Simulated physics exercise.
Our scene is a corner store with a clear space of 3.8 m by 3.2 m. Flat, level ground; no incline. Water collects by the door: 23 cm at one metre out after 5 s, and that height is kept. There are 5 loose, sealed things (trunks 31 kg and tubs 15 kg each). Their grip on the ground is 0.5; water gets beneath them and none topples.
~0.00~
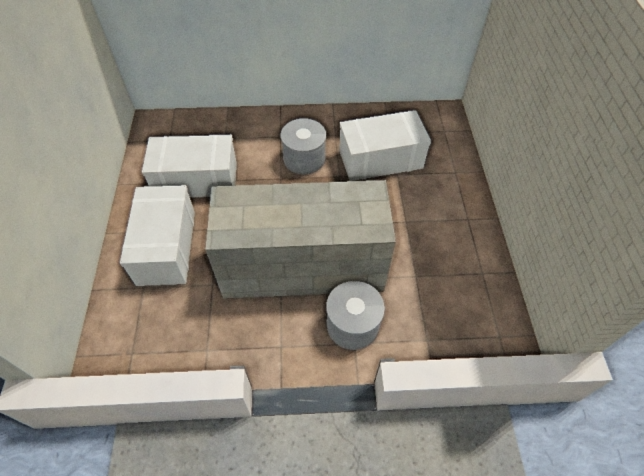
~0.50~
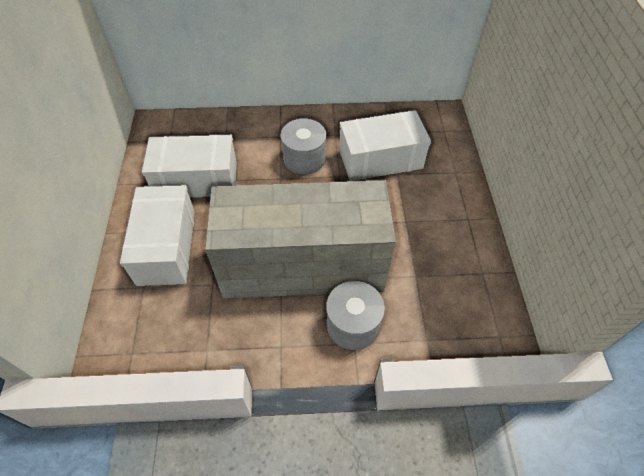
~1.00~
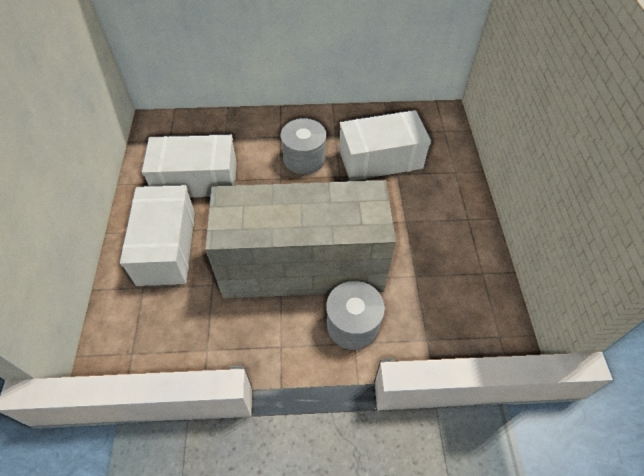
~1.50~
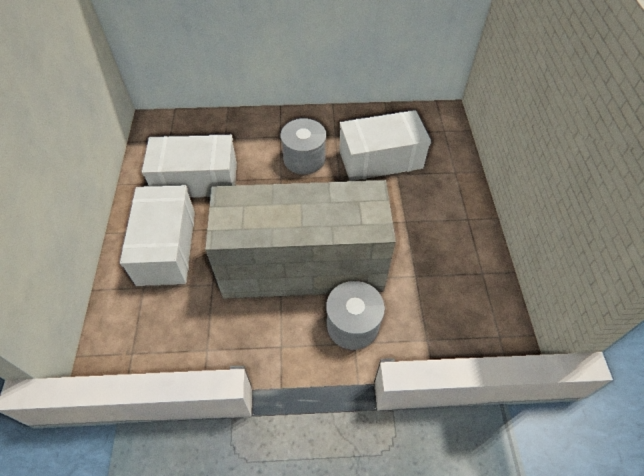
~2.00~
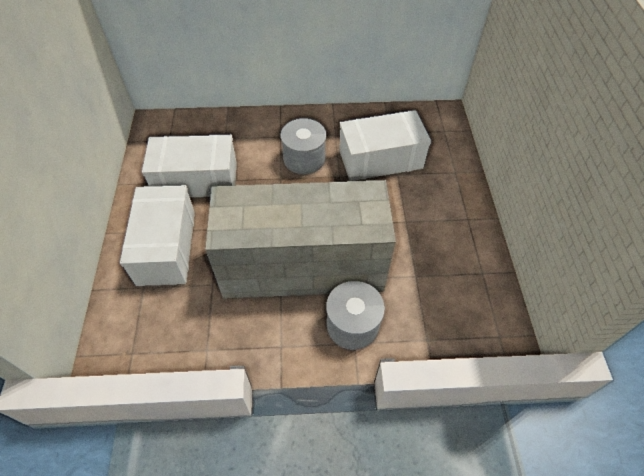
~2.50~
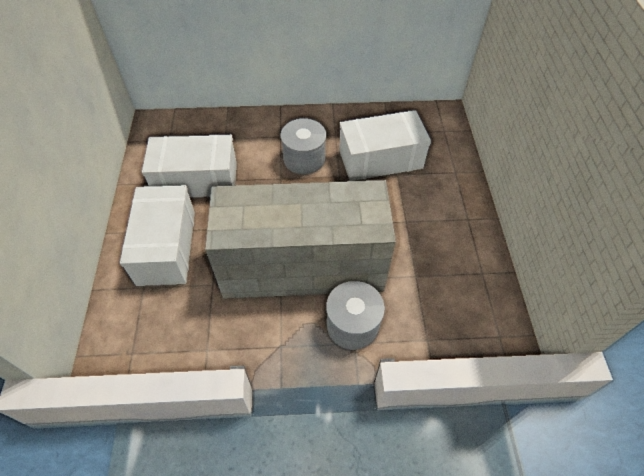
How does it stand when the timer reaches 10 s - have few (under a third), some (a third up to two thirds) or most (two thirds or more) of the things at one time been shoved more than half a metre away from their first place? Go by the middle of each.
By then, few have.
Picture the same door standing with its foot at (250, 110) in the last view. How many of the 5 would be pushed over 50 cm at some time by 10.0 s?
That gives 3 of them.
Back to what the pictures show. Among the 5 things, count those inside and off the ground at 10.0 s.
0 at that moment.
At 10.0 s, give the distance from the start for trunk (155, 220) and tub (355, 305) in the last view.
One is off by 20 cm, the other by 150 cm, in the order asked.
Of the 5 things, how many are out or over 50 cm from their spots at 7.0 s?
The number comes to 1.
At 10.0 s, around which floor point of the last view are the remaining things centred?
Centre of the remaining things: Roughly (300, 184).
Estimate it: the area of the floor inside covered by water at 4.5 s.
Near 3.0 m2 in all.
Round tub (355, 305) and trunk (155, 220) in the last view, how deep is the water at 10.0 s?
I'd estimate 7 cm for the first and 7 cm for the second.
After 3.5 s 0 of 5 are over 50 cm from their spots; 0 afloat.
After 4.5 s 0 of 5 are over 50 cm from their spots; 0 afloat.
After 7.0 s 1 of 5 are over 50 cm from their spots; 1 afloat.
After 10.0 s 1 of 5 are over 50 cm from their spots, and 1 have been at some point; 0 afloat.
